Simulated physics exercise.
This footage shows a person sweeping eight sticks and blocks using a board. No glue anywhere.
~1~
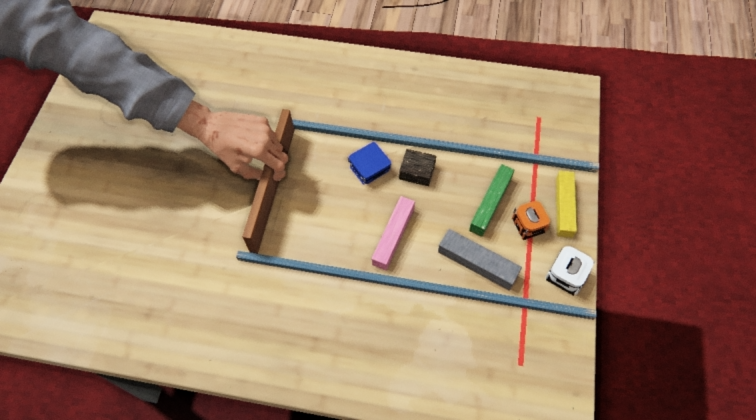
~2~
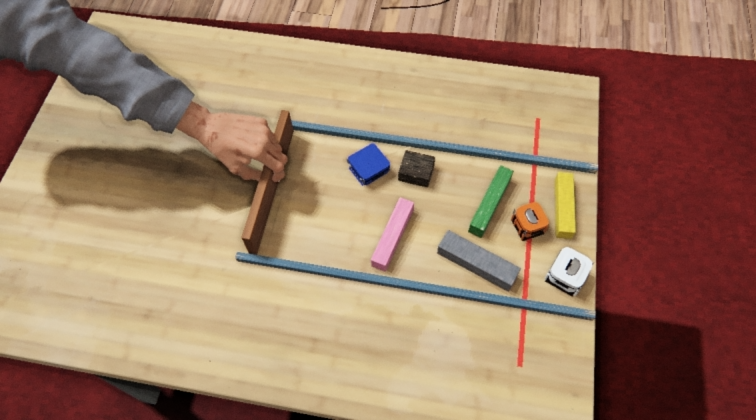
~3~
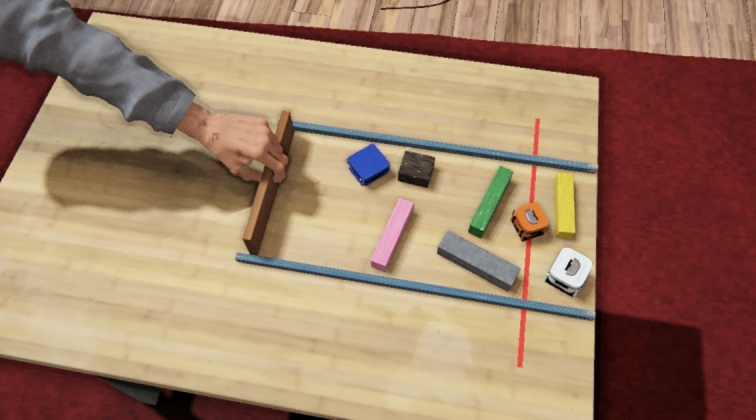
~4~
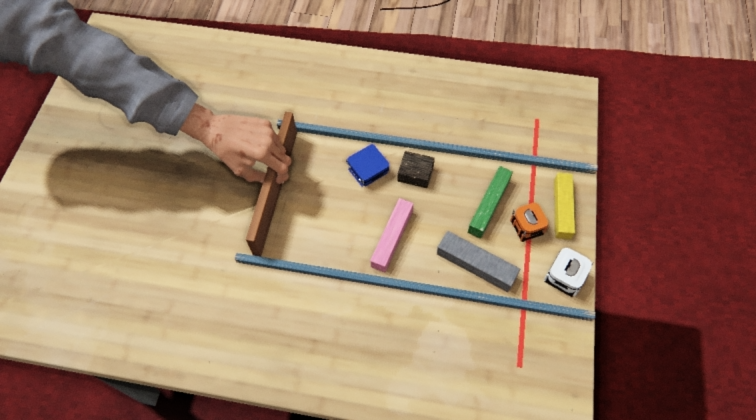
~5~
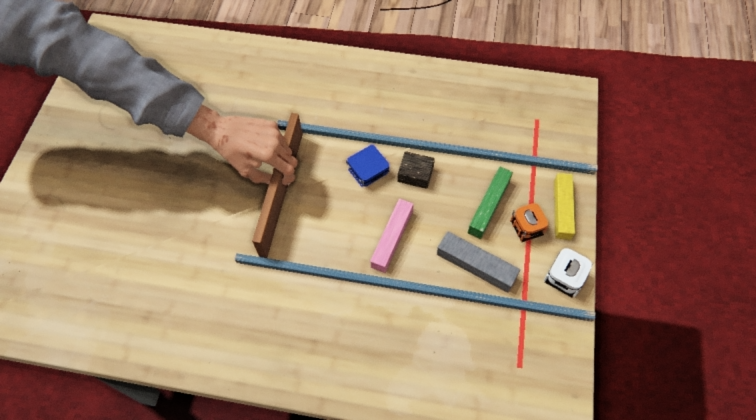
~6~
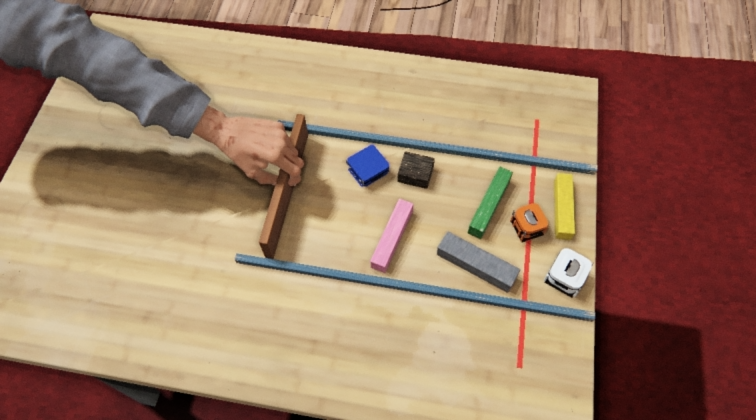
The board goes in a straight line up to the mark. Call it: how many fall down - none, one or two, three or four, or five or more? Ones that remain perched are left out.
Call: One or two fall down.
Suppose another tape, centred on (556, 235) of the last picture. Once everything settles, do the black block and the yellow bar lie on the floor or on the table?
As for the black block, it is retained; as for the yellow bar, it is not retained.
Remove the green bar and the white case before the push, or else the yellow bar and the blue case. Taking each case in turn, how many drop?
Try one: 0; try two: 1.
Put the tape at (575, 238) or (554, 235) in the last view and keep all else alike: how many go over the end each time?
First try 5, second try 5.
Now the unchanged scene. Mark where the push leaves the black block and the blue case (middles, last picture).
Result: One about (552, 179), other about (548, 208).
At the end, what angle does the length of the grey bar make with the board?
I'd say it's about 60° out of line.
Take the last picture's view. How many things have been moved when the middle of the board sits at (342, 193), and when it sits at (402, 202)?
So 1, and at the other place 3.
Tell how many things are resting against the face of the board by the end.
The figure is 3.
Soon after, none off yet; white case at rest near (568, 273); yellow bar at rest near (564, 206); orange case at rest near (529, 223).
Then, none off yet; white case moved a little near (579, 265); yellow bar moving near (574, 206); orange case moved about its own width near (552, 236).
At rest, the number that fall off is one or two; fallen, yellow bar and white case.
